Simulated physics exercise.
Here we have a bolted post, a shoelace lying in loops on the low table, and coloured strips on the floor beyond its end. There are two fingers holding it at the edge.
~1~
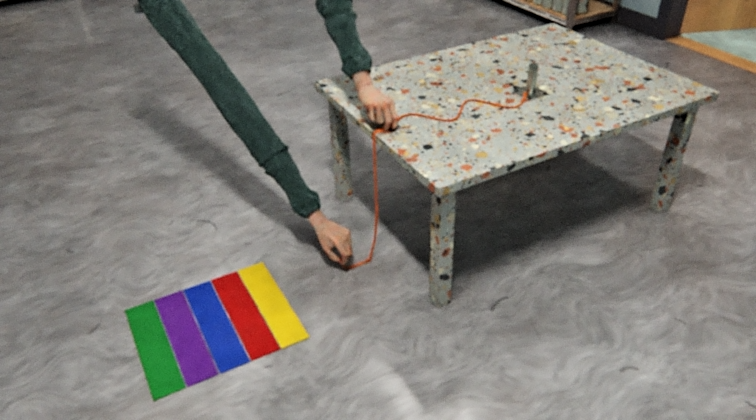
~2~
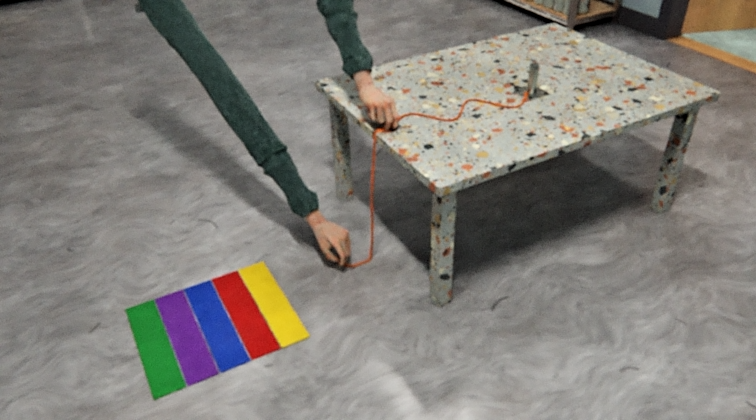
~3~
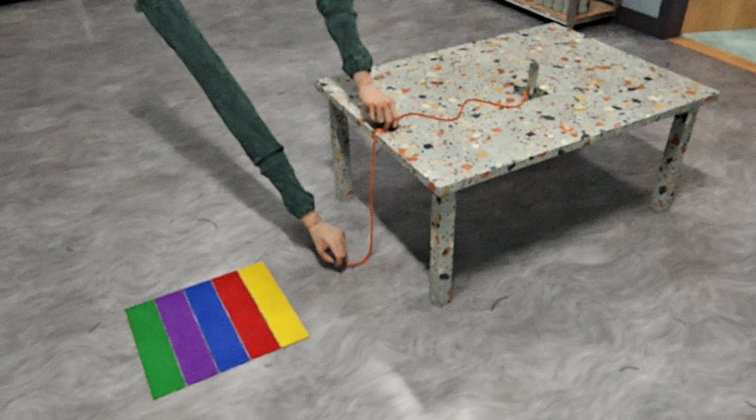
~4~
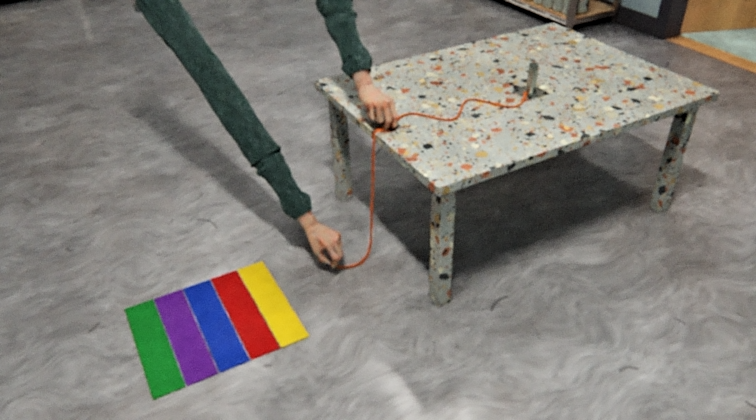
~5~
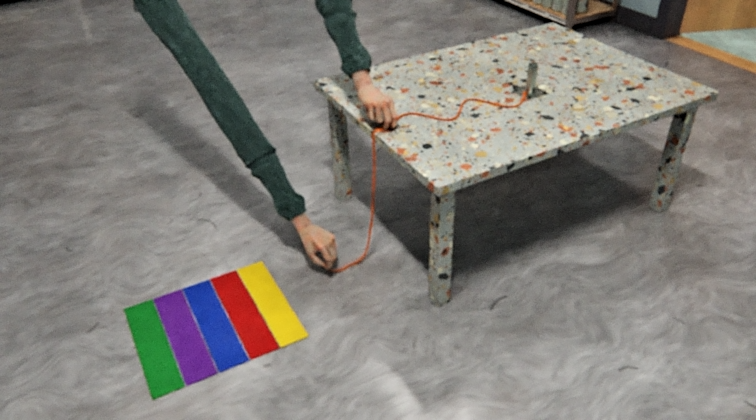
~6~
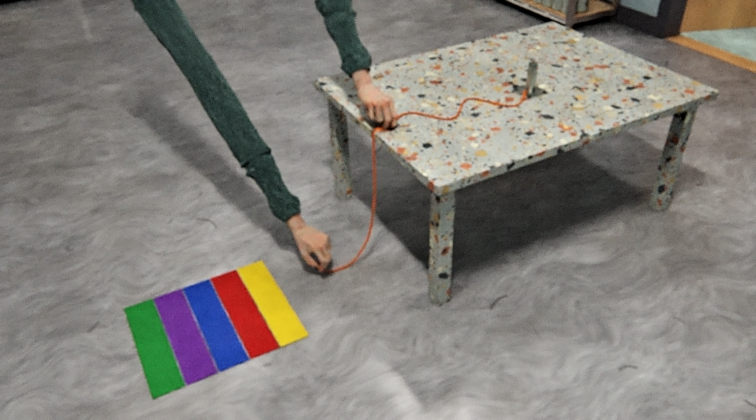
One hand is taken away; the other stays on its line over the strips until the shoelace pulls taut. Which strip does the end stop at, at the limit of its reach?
It stops at the purple strip.
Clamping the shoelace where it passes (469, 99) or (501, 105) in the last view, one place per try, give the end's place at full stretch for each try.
Pixel positions per try: (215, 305); (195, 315).
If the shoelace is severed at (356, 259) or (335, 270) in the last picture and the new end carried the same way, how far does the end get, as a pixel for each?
For the first cut it's about (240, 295), and for the second about (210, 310).
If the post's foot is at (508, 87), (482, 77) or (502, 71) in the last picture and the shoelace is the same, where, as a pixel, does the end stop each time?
Going through the tries, you get (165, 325), then (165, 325), then (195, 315).
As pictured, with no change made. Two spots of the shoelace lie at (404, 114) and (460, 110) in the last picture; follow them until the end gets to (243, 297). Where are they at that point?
Point one: (373, 142); point two: (432, 118).
Soon after, end near (243, 297); over red.
After that, end near (204, 311); over blue.
At the stop, end near (180, 319); over purple. It gets as far as the purple strip.
